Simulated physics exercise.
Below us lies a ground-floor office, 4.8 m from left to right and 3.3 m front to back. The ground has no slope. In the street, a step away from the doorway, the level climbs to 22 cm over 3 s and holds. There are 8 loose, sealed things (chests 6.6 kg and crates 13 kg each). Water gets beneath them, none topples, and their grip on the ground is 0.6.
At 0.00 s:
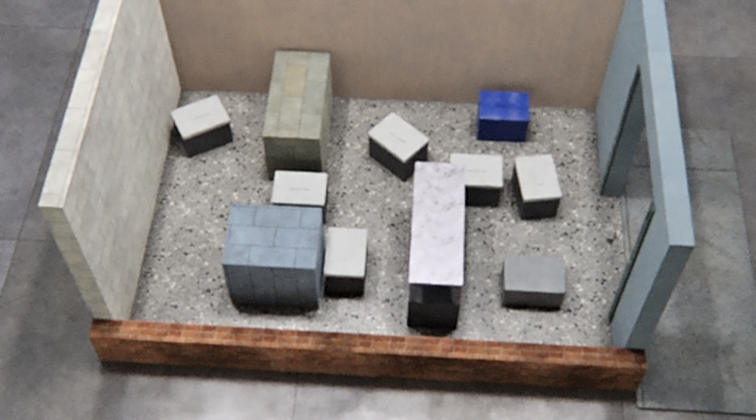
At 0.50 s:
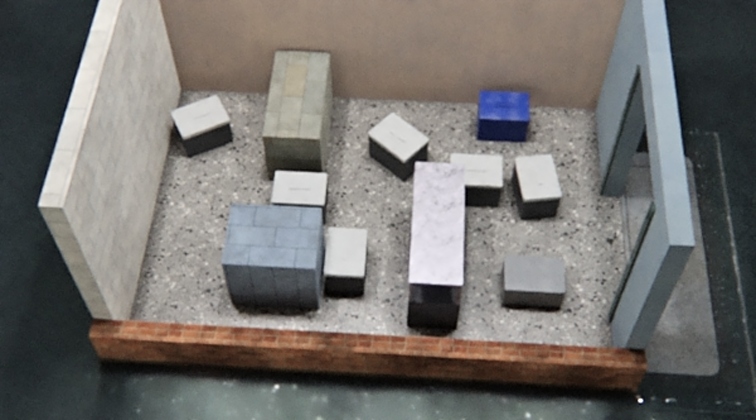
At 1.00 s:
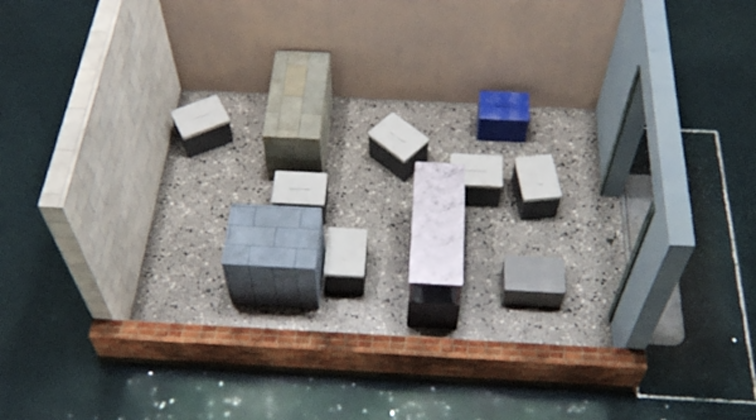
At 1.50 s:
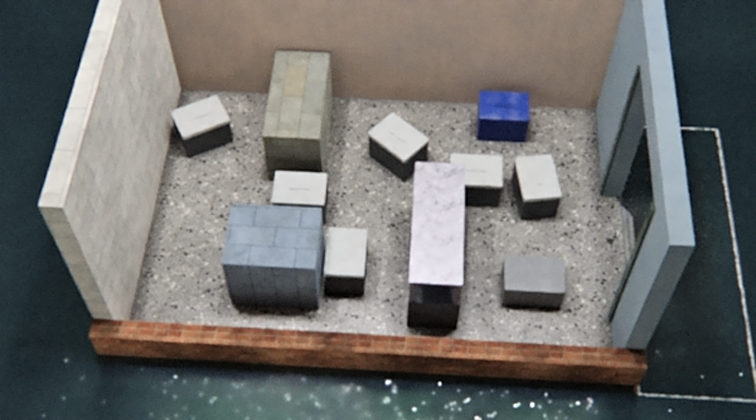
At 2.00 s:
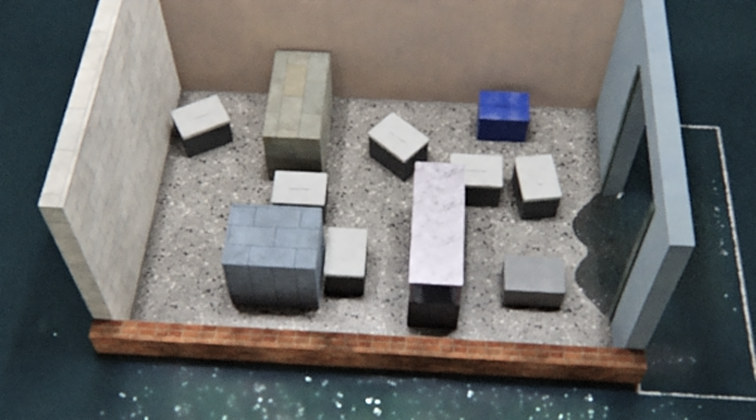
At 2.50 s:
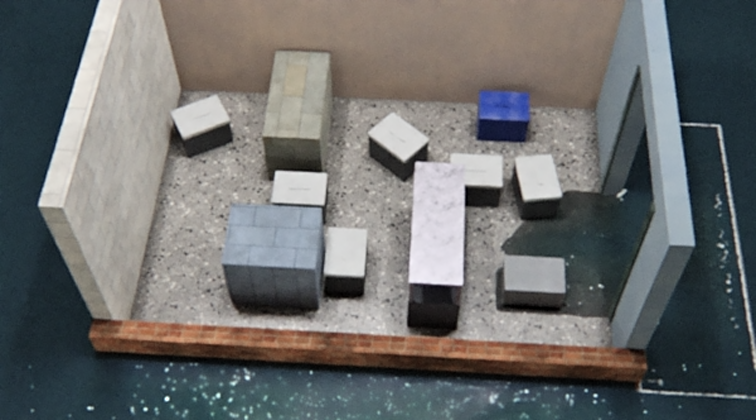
Dark water covers the grey ground around a roofless ground-floor office, seen from above by a camera that stays still. Inside, pale-topped boxes stand on a speckled floor among a blue-grey block, a greenish cabinet and a long whitish counter, with a blue chest near the back right. The water then slips through the right-hand doorway and spreads leftward around the grey box, while the furnishings stay put.
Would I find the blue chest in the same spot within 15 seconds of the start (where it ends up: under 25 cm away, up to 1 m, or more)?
Blue chest moves a short way.
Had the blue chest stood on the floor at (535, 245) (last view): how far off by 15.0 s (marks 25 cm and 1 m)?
It ends far away.
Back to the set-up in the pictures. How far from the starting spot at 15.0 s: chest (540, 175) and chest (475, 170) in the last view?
In turn: 150 cm, 140 cm.
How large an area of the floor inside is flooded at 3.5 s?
Roughly 3.5 m2.
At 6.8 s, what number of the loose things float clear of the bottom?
I count 5.
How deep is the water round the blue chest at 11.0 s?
Roughly 9 cm.
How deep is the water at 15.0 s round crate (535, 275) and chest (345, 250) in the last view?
Roughly 18 and 18 cm.
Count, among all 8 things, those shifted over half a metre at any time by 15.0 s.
I count 8.
After 3.5 s the blue chest is near (504, 106), 0.0 m from its start, aground; 0 afloat.
After 6.8 s the blue chest is near (563, 110), 0.6 m from its start, afloat; 5 afloat.
After 11.0 s the blue chest is near (557, 121), 0.6 m from its start, afloat; 8 afloat.
After 15.0 s the blue chest is near (568, 129), 0.8 m from its start, afloat; 8 afloat.
